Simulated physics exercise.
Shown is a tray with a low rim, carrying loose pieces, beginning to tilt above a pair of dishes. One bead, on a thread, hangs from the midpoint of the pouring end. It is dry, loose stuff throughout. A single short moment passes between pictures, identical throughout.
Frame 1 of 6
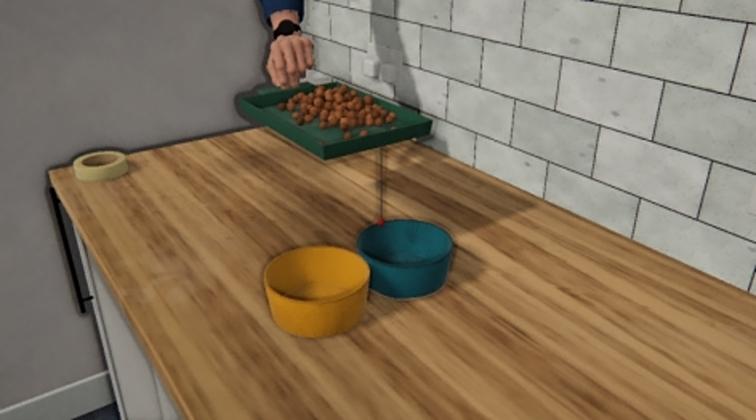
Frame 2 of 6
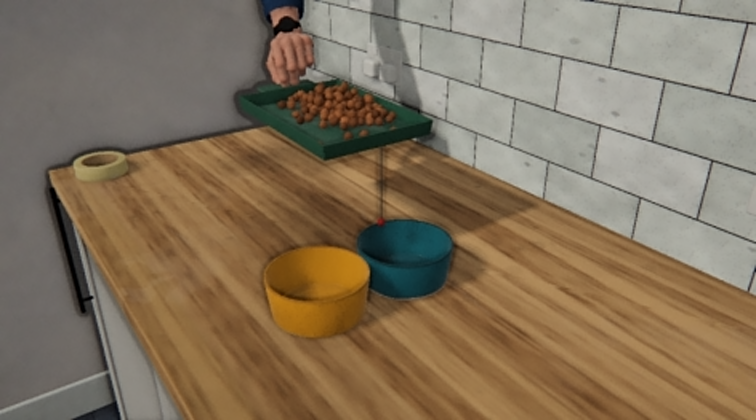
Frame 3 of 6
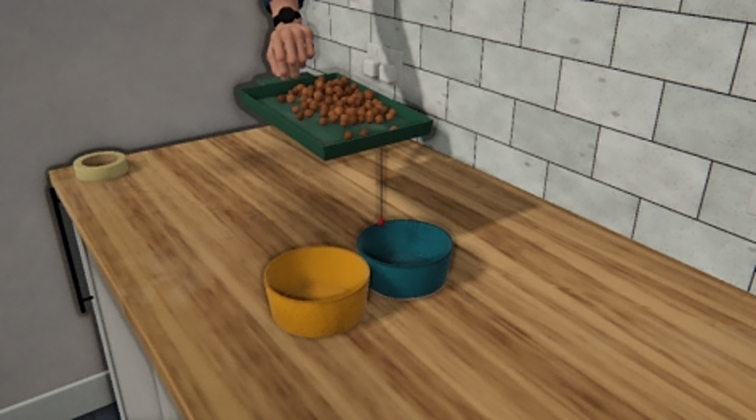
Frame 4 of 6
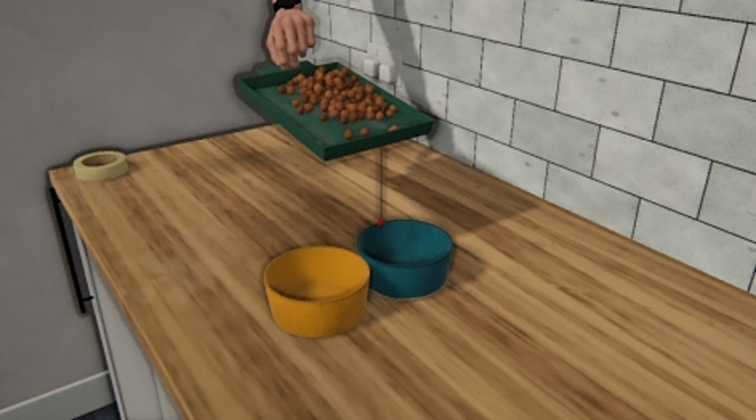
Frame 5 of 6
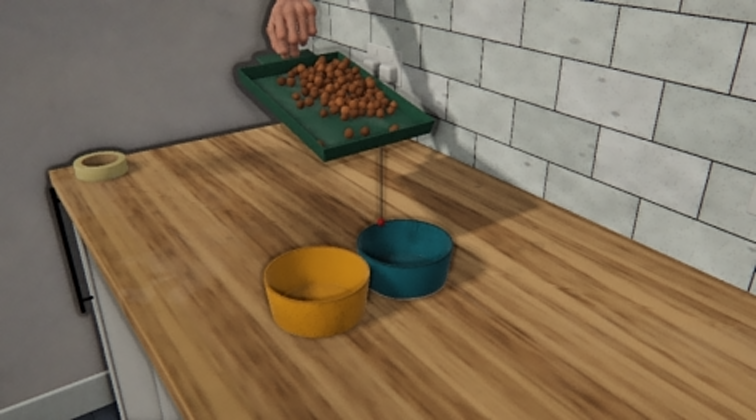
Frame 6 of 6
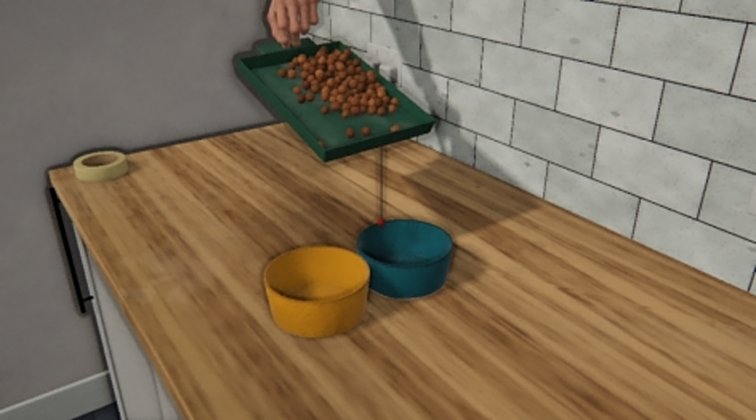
A hand with a dark watch at the wrist is at the far end of a green low-rimmed tray of brown hazelnuts, above a wooden counter seen from a raised angle against white brick. A yellow dish sits left of a teal one, a roll of tape lies farther left, and a red bead hangs on a thread. The hand raises the tray's far end, steepening it slowly toward its lower left corner, while the camera stays still.
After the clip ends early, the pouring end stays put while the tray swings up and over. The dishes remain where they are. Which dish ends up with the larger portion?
The right-hand dish.
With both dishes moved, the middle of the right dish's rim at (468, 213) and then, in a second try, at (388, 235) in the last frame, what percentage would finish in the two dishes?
Around 40 per cent for the first position, around 40 per cent for the second.
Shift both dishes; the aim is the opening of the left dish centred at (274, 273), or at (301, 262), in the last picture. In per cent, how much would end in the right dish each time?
Roughly 30 per cent, and 20 per cent.
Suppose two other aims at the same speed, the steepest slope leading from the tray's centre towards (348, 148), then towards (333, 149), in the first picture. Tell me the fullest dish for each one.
The first slope favours the dish to the left, the second the dish to the left.
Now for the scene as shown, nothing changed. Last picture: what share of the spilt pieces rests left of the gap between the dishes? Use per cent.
Around 10 %.
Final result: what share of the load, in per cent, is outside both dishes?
Close to 20 in a hundred.
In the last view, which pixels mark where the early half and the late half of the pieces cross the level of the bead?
It passes near (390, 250) first and then near (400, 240).
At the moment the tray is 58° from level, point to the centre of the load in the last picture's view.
Its middle sits at about pixel (372, 115).
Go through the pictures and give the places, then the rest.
The first picture shows corners of the pouring end near (324, 145) and (430, 120), level; middle of the load near (336, 108), hazelnuts; left dish near (345, 313); right dish near (435, 277); bead on its thread near (381, 222).
The second picture shows corners of the pouring end near (324, 145) and (430, 120), level; middle of the load near (336, 106).
The third picture shows corners of the pouring end near (324, 145) and (431, 120), tipped barely, lowest at the left corner; middle of the load near (336, 101).
The fourth picture shows corners of the pouring end near (325, 146) and (431, 120), tipped a little, lowest at the left corner; middle of the load near (336, 94).
The fifth picture shows corners of the pouring end near (325, 148) and (432, 120), tipped a little, lowest at the left corner; middle of the load near (336, 87).
The sixth picture shows corners of the pouring end near (326, 149) and (432, 120), tipped clearly, lowest at the left corner; middle of the load near (337, 81); left dish near (345, 313); right dish near (435, 277).
Shortly afterwards, tray tipped steeply; all but a few on the tray; only a few outside both; a little in the air.
Next, tray tipped right over; the bulk on the tray; only a few in the left dish; a little in the right dish; a little outside both.
Some moments later, tray tipped past a quarter turn; near a quarter in the left dish; near two thirds in the right dish; near a quarter outside both.
In the end, tray tipped past a quarter turn; near a quarter in the left dish; near two thirds in the right dish; near a quarter outside both.
